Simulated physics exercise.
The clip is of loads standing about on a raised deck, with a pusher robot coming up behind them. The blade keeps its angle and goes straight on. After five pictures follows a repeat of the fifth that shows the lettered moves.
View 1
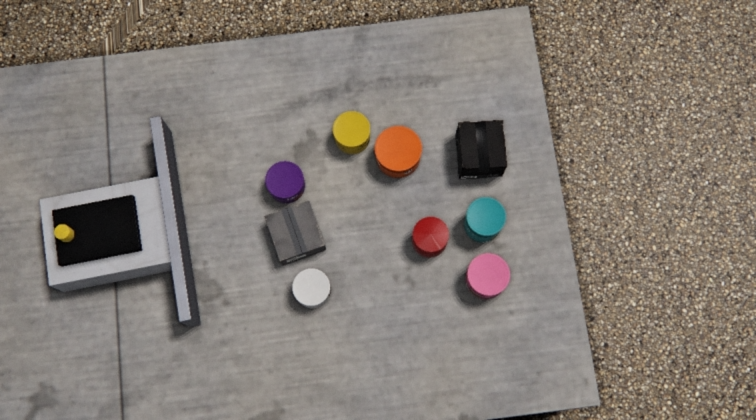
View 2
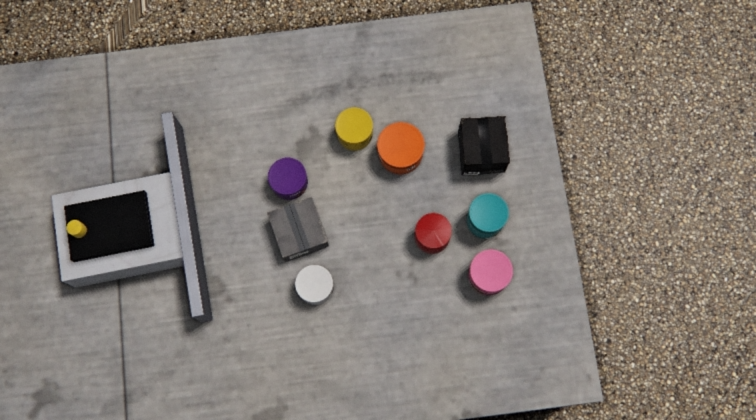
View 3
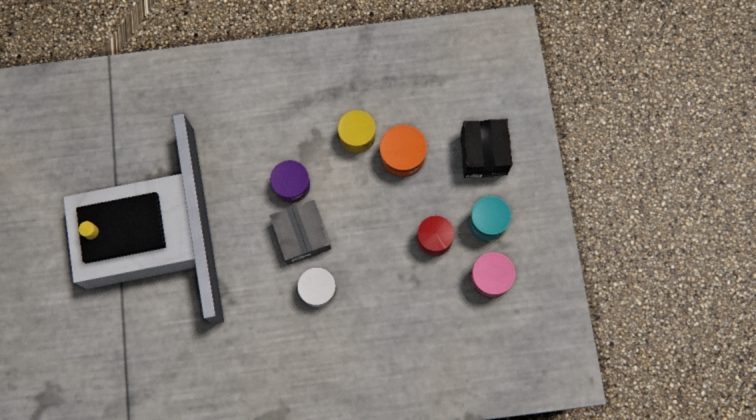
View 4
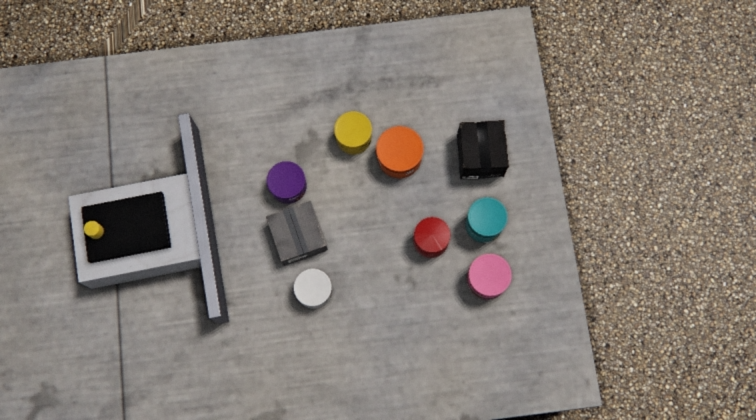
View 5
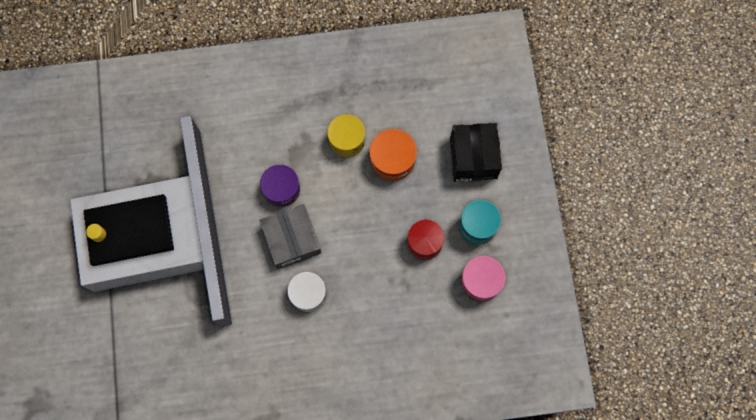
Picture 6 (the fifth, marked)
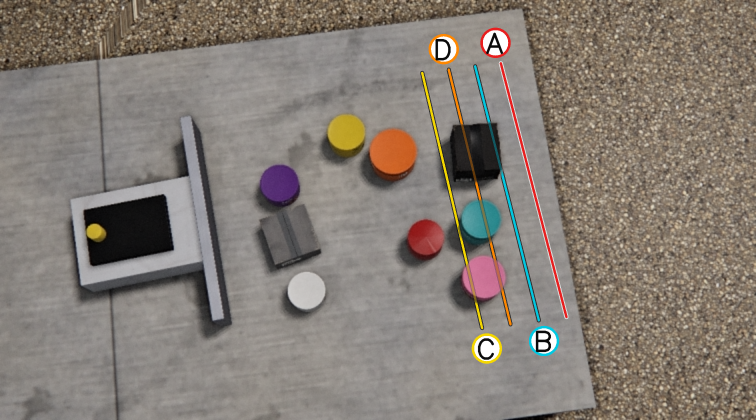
A grey-white pusher robot edging right across a grey deck towards standing coloured pails and two parcels, which stay in place.
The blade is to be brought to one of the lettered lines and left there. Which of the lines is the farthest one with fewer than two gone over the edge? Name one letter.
Stop at D.
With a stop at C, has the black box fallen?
No.
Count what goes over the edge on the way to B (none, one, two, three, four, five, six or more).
In all, three.
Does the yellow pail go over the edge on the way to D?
No.
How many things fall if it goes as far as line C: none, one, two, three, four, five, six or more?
In all, none.
On the copy, A at (532, 185); B at (506, 188); C at (451, 195); D at (478, 192).
On D. First, robot (235, 216); white pail (344, 286); purple pail (324, 178).
Then, robot (336, 203); turquoise pail (512, 214); black box (491, 152).
Finally, robot (413, 193); turquoise pail (553, 205); black box (543, 161); none fallen.
By contrast, A drops five; B drops three; C is within the limit but short.
